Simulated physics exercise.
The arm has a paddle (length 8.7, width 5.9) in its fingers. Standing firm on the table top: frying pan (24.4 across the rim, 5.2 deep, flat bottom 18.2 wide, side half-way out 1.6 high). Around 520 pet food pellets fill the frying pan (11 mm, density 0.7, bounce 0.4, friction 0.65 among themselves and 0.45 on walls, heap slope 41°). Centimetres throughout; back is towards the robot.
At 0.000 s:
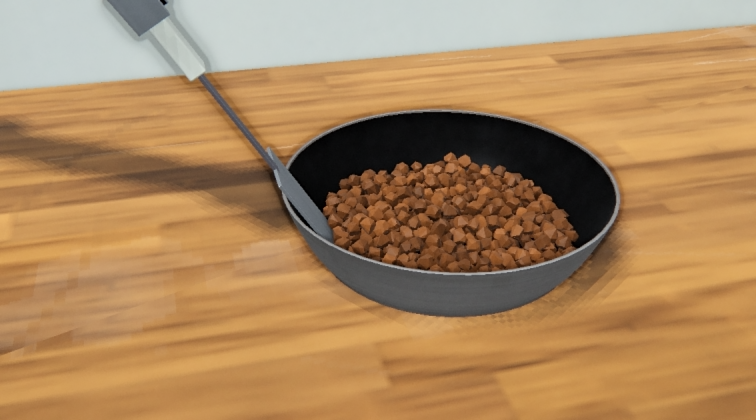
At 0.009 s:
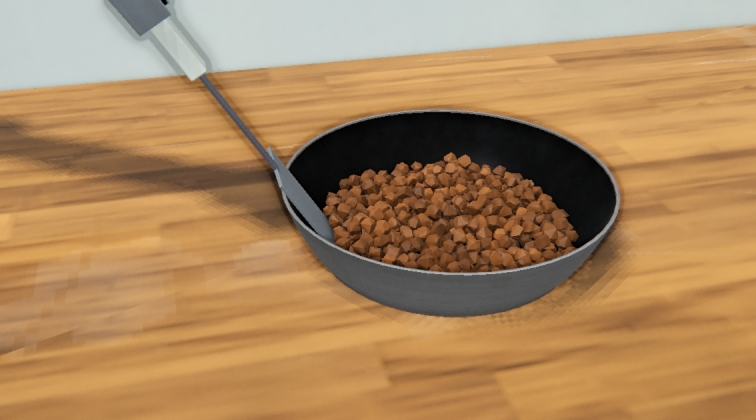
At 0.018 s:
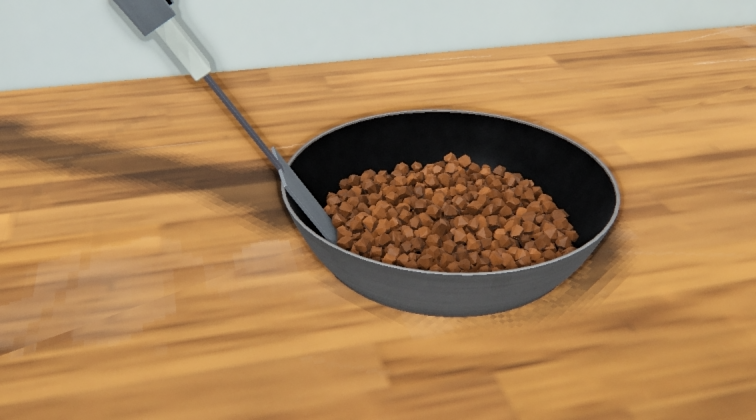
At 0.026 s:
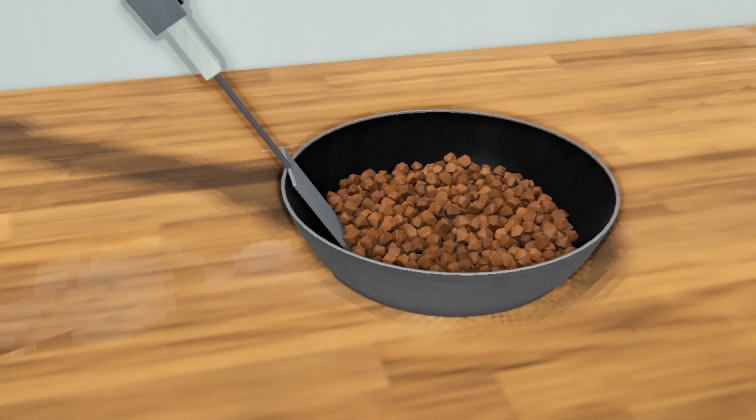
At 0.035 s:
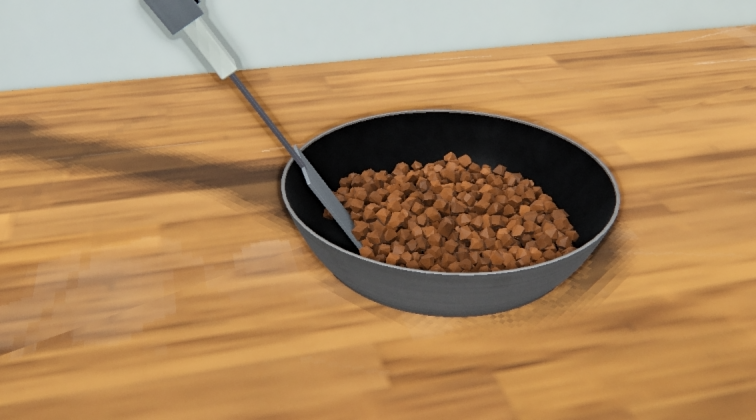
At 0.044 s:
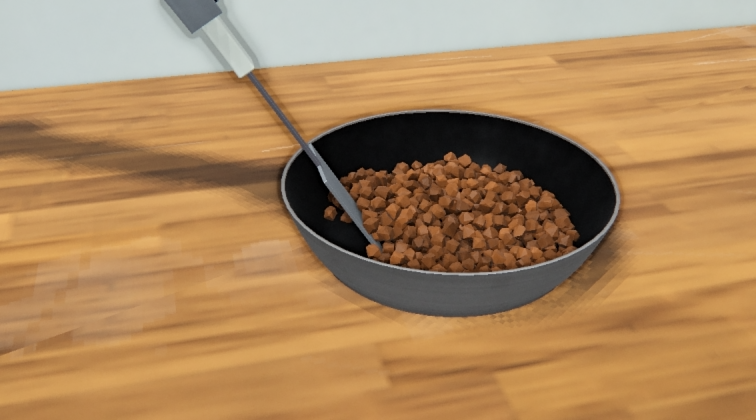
A grey robot arm reaches in from the upper left, gripping a grey paddle, above a wooden table top before a pale wall, seen from slightly above. The paddle rests inside the left edge of a dark grey frying pan heaped with brown pellets. It stays almost still at first, then slides right, pushing into the pellets and shifting those beside it, while pan and camera stay still.
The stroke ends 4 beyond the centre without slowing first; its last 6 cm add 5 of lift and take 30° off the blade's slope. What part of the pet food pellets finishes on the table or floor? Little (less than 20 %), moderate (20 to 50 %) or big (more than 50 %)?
Answer: Little; less than 20 % of the pet food pellets finish on the table or floor.
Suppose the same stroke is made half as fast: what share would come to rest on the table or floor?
Then about 0 per cent.
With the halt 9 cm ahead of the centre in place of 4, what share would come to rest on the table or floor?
In that case some 20 per cent.
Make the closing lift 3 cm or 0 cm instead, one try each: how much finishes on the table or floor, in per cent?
About 5 and 0 per cent.
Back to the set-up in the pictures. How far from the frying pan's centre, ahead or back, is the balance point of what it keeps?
About 3.0 cm ahead.
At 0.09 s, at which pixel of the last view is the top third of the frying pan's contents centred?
Around (474, 196).
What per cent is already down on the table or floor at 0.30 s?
Some 5 per cent.
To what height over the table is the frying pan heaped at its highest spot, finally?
Some 5.5 cm.
By 0.07 s, sloping 58°, highest piece 6 above the table; 517 in the frying pan.
By 0.09 s, sloping 49°, highest piece 8 above the table; 517 in the frying pan.
By 0.30 s, sloping 29°, highest piece 8 above the table; 471 in the frying pan, 35 on the table or floor, 11 on the blade or in flight.
By 1.35 s, sloping 29°, highest piece 6 above the table; 471 in the frying pan, 46 on the table or floor.
Final count, 471 in the frying pan, 46 on the table or floor. That is 9 % on the table or floor.
